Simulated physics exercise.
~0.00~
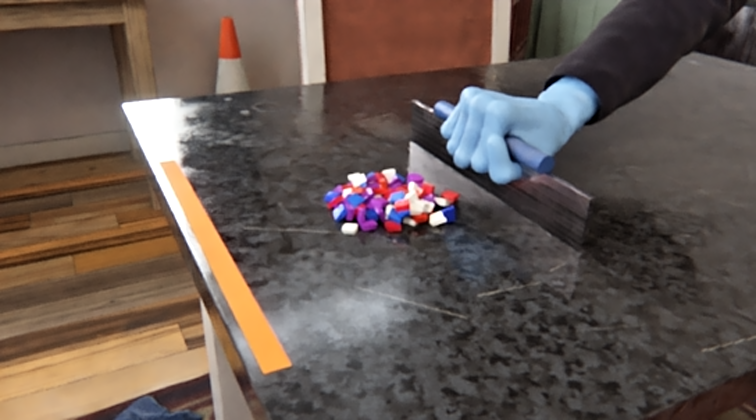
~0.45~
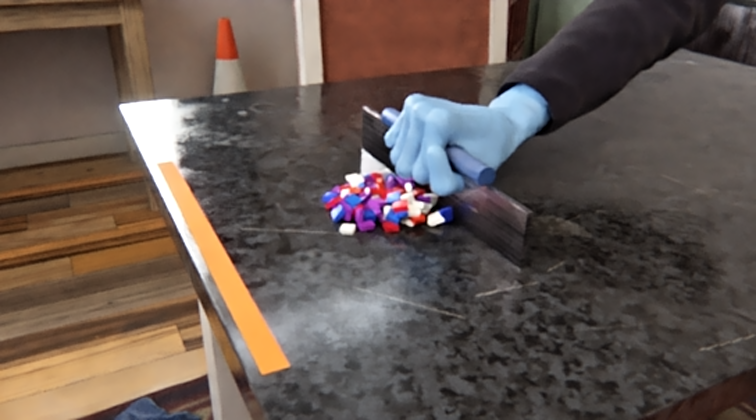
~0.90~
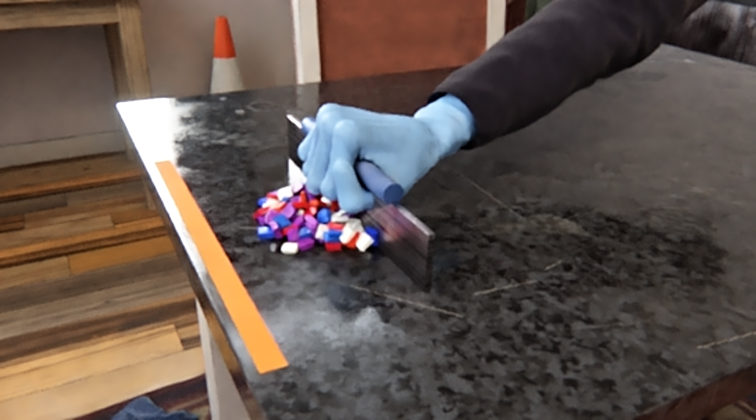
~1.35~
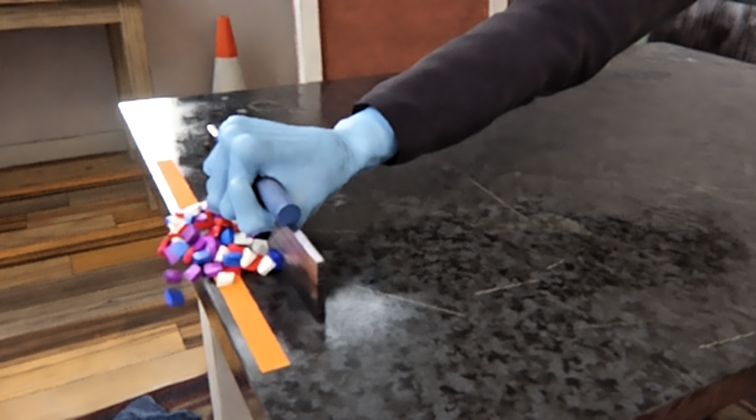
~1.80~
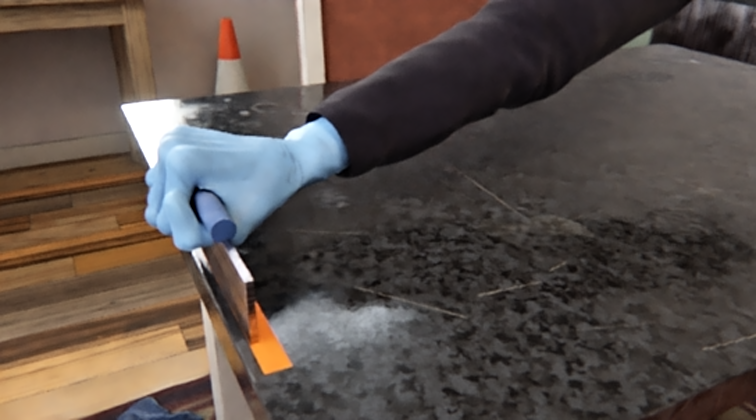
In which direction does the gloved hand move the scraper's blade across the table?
The blade moves to the left, toward the orange strip near the table's edge.
